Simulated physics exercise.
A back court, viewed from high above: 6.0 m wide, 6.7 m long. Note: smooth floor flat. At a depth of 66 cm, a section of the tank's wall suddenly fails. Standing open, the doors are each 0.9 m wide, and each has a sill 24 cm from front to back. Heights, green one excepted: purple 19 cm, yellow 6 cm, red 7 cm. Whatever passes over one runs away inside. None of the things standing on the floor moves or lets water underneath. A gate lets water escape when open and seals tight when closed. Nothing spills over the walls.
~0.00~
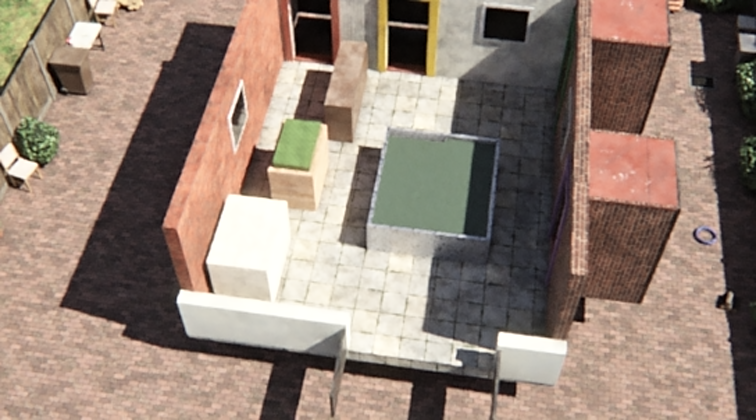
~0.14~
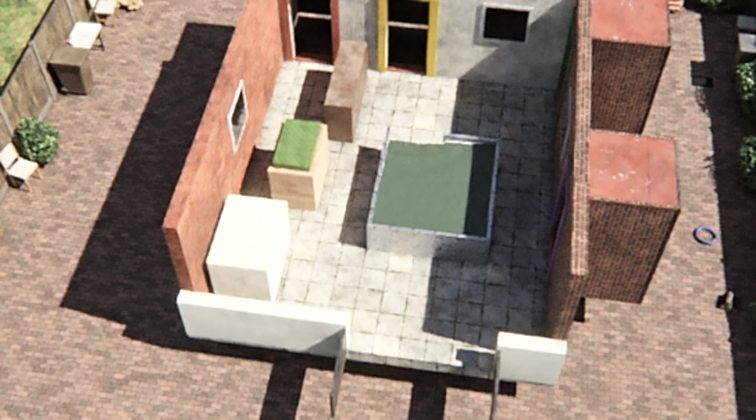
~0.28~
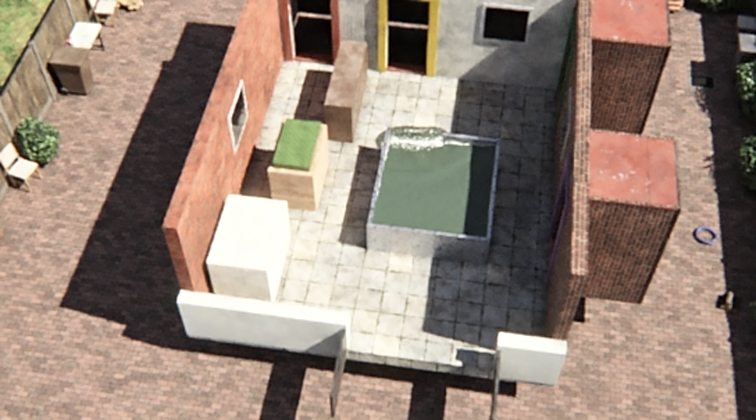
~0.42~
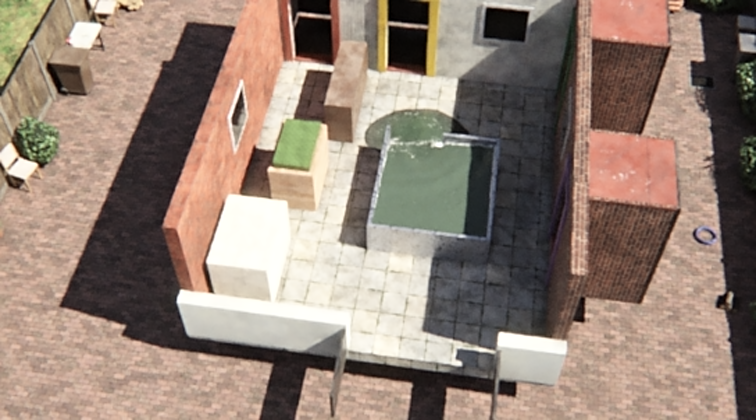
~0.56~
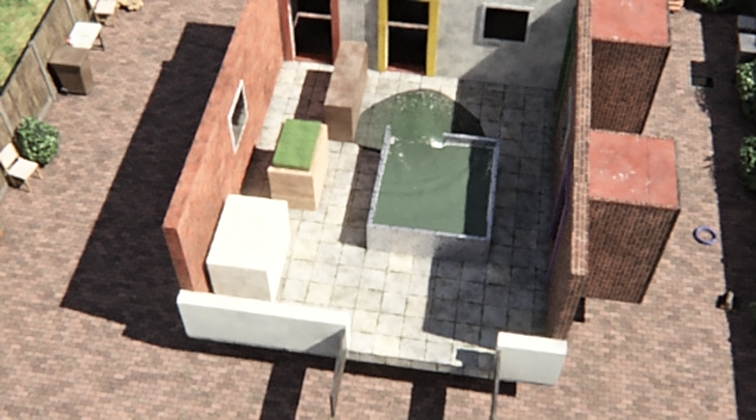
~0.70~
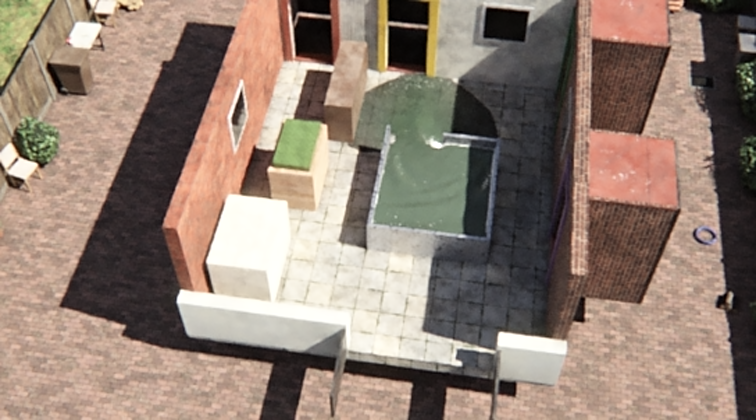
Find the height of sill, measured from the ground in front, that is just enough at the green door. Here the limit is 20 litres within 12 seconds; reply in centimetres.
Roughly 18 cm is just enough.
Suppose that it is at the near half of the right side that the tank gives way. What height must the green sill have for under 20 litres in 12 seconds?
Near 9.5 cm.
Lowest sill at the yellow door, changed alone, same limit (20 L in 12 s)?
At the yellow door it takes roughly 33 centimetres.
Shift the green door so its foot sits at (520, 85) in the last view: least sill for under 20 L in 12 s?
Something near 12.5 cm.
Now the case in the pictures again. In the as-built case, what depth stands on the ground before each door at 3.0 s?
In cm: Green 23, purple 0, yellow 28, red 9.
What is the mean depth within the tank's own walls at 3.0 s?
I'd put it at some 34 centimetres on average.
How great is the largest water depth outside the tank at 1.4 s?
Around 38 centimetres.
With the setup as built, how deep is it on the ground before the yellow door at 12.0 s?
It works out to about 9.5 centimetres deep.
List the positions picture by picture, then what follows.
In the first frame, the tank at (436, 184) is whole and still, 66 cm deep; the green door at (564, 79) is dry.
In the second frame, the front is at a hidden place, 0.3 m from the gap on the far side; 0.2 m2 of floor is wet, 66 cm left at the back.
In the third frame, water pours out on the far side and has run 0.8 m, to (424, 129); about 10 cm deep outside, 66 cm at the back.
In the fourth frame, water pours out on the far side and has run 1.3 m, to (419, 112); about 8 cm deep outside, 66 cm at the back.
In the fifth frame, the front is at (422, 92), 1.9 m from the gap on the far side; 3.4 m2 of floor is wet, 66 cm left at the back.
In the sixth frame, water pours out on the far side and has run 2.4 m, to (411, 75); about 5 cm deep outside, 65 cm at the back; the green door at (564, 79), 3.2 m from the gap, is still 1.5 m from the nearest water.
After 1.4 s water covers 20 % of the floor, deepest (38 cm) near (373, 70); it has not reached the green door.
After 3.0 s water covers 35 % of the floor, deepest (32 cm) near (381, 71); 23 cm at the green door, 1 litre in over its 23 cm sill.
After 12.0 s water covers 100 % of the floor, deepest (10 cm) near (542, 354); 9 cm at the green door, 4 litres in over its 23 cm sill.
At the green door as built, the water arrived by 2.0 s and peaked near 24 cm at 2.8 s.
Run again over the same 12 s with other heights there, 42 litres in over 16 cm, 6 litres over 22 cm. The limit of 20 litres is kept from about 18 cm up.
